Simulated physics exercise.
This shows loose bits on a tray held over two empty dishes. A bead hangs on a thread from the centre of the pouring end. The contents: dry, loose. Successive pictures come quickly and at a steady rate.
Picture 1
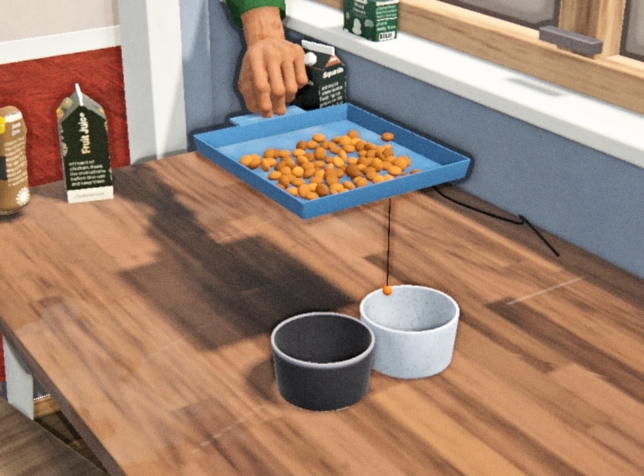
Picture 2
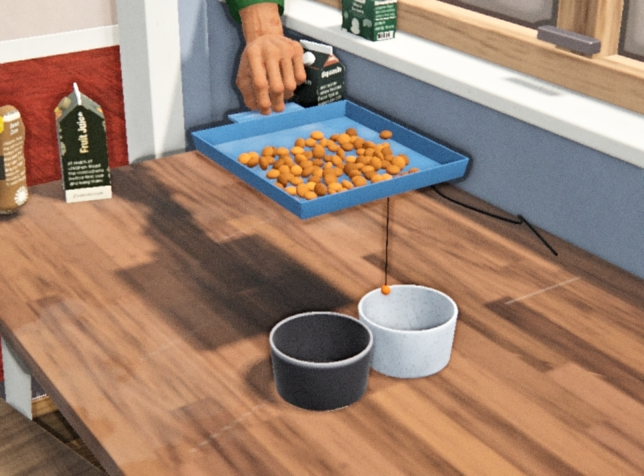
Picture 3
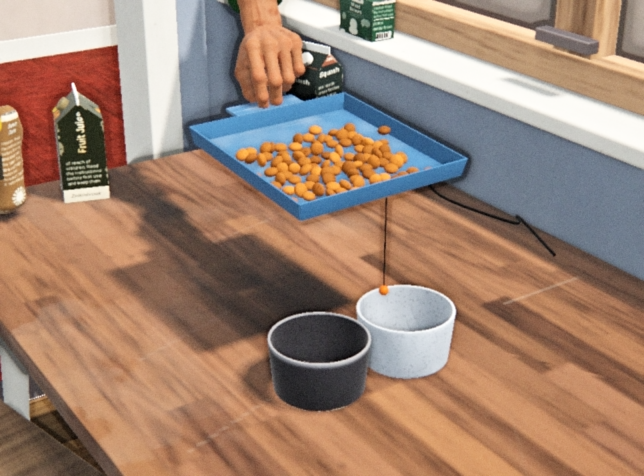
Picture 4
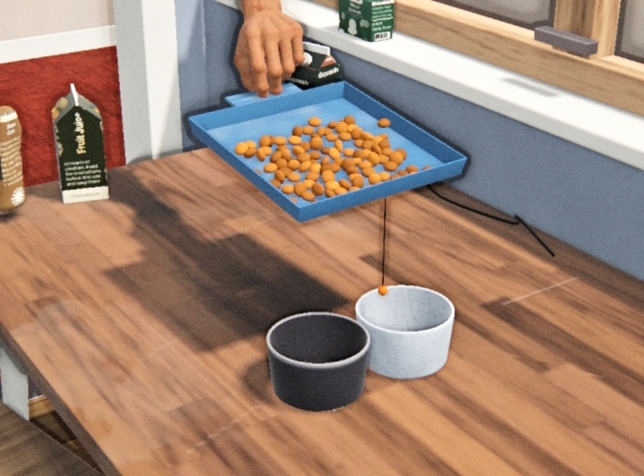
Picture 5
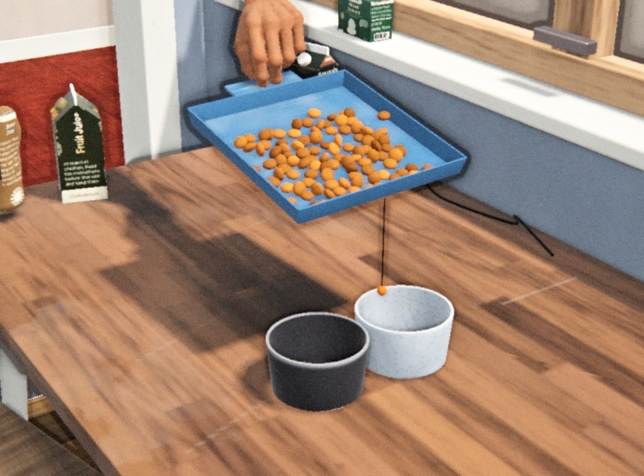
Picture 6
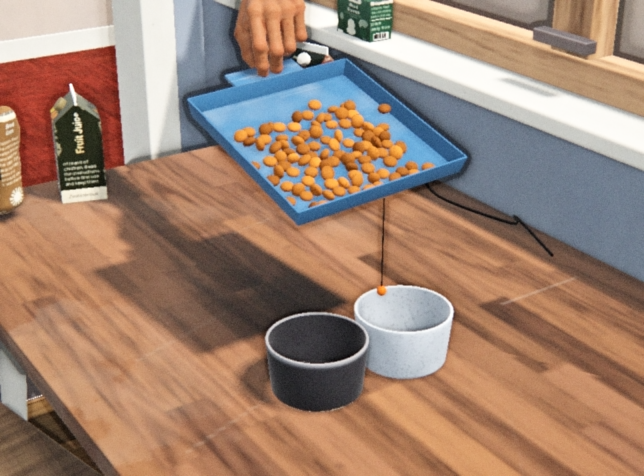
The clip shows a hand holding a blue tray of small orange-brown bits above a dark dish and a white dish on a wooden table, gradually raising the tray's handle end while a bead hangs nearly still on its thread.
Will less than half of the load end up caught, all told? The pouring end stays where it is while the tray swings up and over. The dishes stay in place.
Mostly caught.
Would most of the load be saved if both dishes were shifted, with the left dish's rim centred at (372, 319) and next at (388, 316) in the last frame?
Try 1: Not up to half; try 2: Not up to half.
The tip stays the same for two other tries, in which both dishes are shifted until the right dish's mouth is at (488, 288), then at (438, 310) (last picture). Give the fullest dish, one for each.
First try, the one on the left; second try, the one on the left.
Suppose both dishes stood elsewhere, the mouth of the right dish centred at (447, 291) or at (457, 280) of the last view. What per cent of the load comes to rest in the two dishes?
First placement: 30 per cent; second placement: 10 per cent.
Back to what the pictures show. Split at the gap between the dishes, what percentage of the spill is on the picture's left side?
It comes to about 20 percent.
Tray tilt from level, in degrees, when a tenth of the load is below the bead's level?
Around 85°, give or take.
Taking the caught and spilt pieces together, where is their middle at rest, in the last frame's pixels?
Resting centre, last frame: Roughly (331, 383).
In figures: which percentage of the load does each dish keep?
Around 60 in a hundred in the left dish and around 20 in a hundred in the right dish.
Soon, tray tipped steeply; all on the tray.
A while on, tray tipped right over; about a third on the tray; about a quarter in the left dish; a stray few in the right dish; a small part outside both; about a quarter in the air.
Towards the end, tray tipped past a quarter turn; about two thirds in the left dish; a small part in the right dish; about a quarter outside both.
Finally, tray tipped past a quarter turn; about two thirds in the left dish; a small part in the right dish; about a quarter outside both.
